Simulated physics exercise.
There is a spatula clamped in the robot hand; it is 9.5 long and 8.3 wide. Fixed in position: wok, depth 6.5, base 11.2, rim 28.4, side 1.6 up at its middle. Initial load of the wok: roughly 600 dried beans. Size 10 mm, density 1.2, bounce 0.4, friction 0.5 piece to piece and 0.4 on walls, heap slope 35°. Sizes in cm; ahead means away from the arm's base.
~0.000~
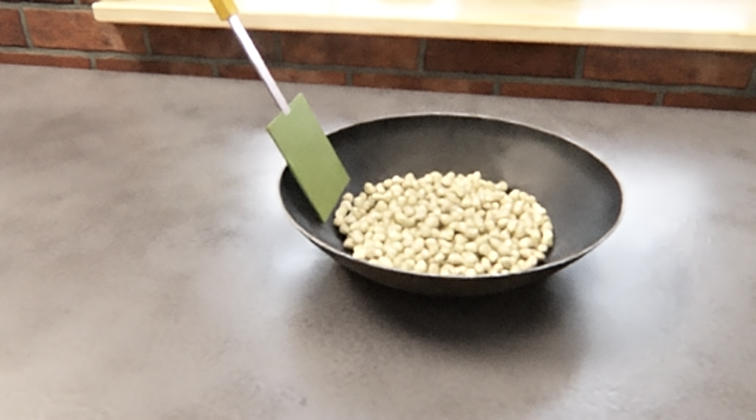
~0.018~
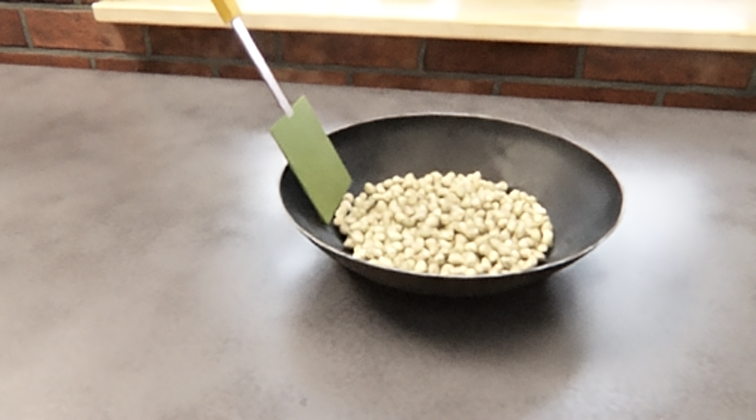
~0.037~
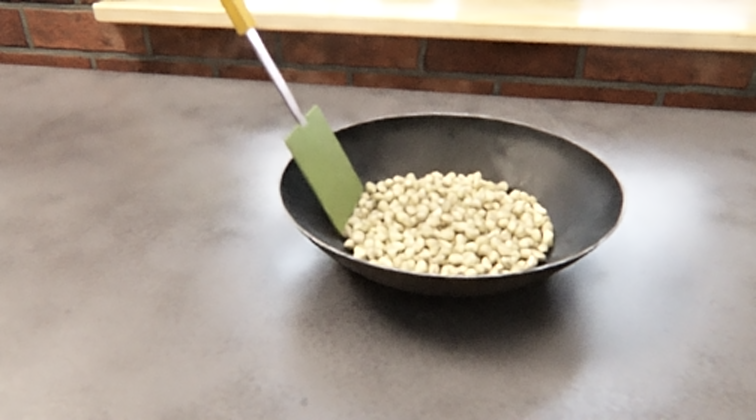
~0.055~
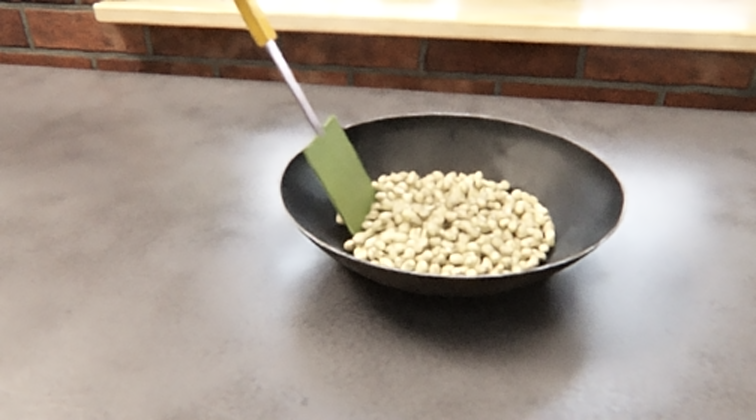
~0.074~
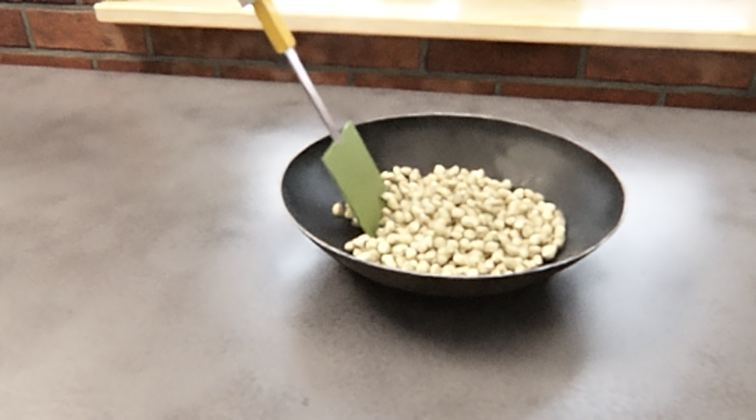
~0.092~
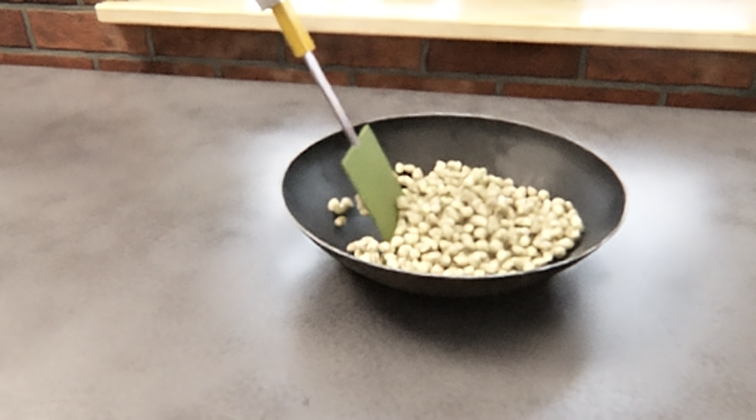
Black wok of pale beans sitting on a grey counter as a green spatula slides rightward, pushing the heap toward the right.
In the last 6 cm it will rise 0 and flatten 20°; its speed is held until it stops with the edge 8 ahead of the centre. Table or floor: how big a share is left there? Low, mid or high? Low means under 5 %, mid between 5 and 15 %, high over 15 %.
Mid.
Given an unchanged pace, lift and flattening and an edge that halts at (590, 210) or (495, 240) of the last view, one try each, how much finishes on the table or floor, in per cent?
The two tries give near 40 and near 0 in a hundred.
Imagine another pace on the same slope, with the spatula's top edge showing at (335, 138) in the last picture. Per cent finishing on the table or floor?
Some 10 per cent.
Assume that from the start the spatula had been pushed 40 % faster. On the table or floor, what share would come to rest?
In that case some 20 per cent.
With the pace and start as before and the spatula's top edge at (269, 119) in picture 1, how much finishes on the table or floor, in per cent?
5 percent or so.
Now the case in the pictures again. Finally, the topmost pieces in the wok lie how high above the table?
About 7.0 centimetres.
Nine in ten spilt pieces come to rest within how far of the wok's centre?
Around 30 centimetres from the centre.
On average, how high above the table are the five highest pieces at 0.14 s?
I'd say close to 6 cm on average.
After 0.14 s, sloping 63°, highest piece 9 above the table; 605 in the wok.
After 0.19 s, sloping 55°, highest piece 11 above the table; 605 in the wok.
After 0.42 s, sloping 43°, highest piece 7 above the table; 544 in the wok, 57 on the table or floor, 4 on the blade or in flight.
After 1.47 s, sloping 43°, highest piece 7 above the table; 544 in the wok, 61 on the table or floor.
At rest, 544 in the wok, 61 on the table or floor. That is 10 % on the table or floor.
